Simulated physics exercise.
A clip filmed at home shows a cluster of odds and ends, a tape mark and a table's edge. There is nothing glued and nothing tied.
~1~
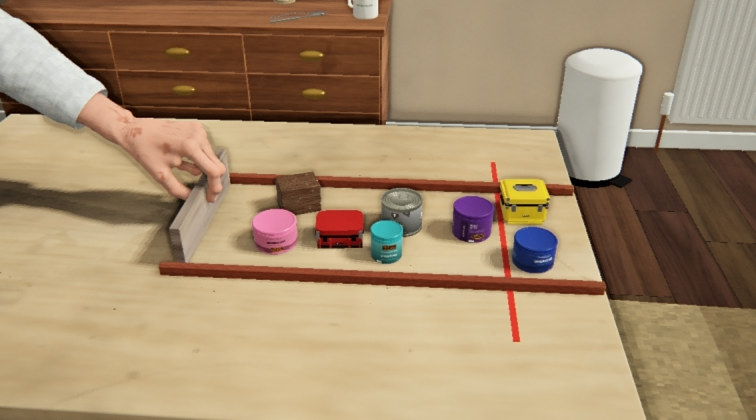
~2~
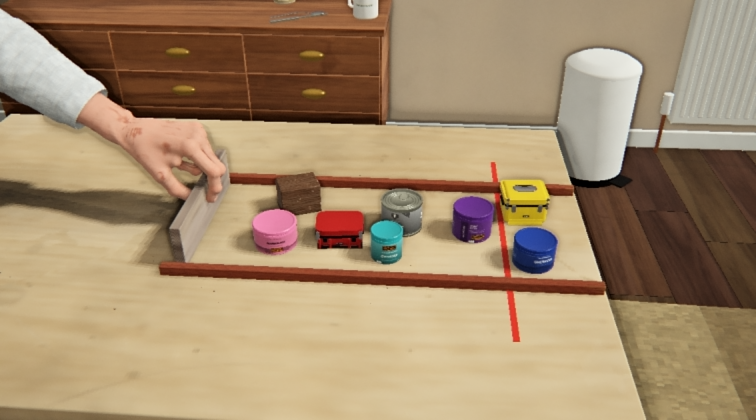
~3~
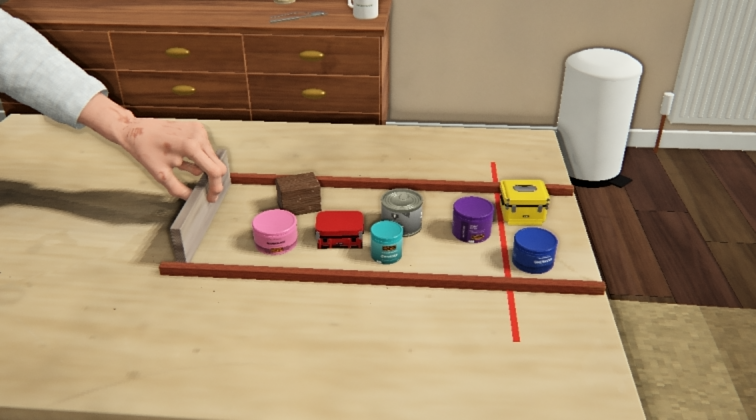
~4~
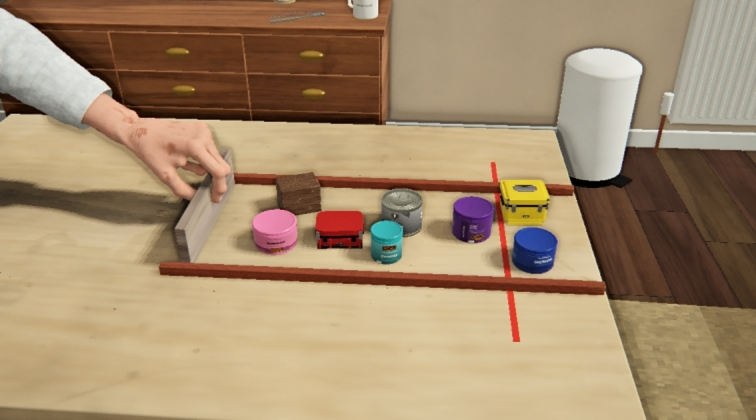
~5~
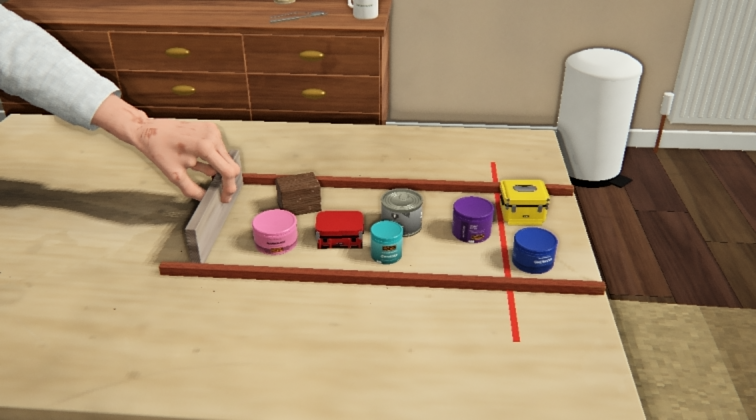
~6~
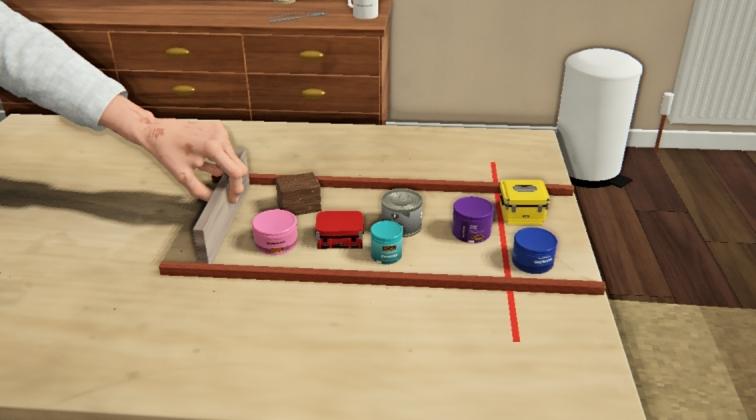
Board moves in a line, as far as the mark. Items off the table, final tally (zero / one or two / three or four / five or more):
Final tally: One or two.
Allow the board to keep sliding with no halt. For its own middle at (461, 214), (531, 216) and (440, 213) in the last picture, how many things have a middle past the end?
In order, that gives 0, then 4, then 0.
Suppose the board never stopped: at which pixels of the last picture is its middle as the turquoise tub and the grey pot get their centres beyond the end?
First it's close to (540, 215), next close to (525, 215).
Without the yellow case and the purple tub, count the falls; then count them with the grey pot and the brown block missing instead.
Count of fallen: 0 / 0.
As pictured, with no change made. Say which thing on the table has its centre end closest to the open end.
Answer: The blue tub.
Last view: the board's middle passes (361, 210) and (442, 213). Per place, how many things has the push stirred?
The number moved is 5 and then 7.
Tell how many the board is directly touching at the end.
Tally at the end: 2.
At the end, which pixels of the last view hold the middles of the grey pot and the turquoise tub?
I'd put one close to (562, 204) and the other close to (562, 265).
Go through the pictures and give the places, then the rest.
In the first frame, blue tub (534, 250); yellow case (523, 201); purple tub (472, 219); board (203, 204); tape (503, 235).
In the second frame, yellow case (523, 201); grey pot (402, 213).
In the third frame, purple tub (472, 220); brown block (299, 194).
In the fourth frame, blue tub (534, 251); board (208, 204).
In the fifth frame, yellow case (523, 201); turquoise tub (387, 243).
In the sixth frame, blue tub (534, 251); yellow case (523, 201); purple tub (472, 220); board (224, 205); tape (503, 235).
Early on, none off yet; blue tub at rest near (534, 251); yellow case at rest near (523, 201); purple tub at rest near (472, 220).
Finally, the number that fall off is one or two; lost, purple tub and yellow case.
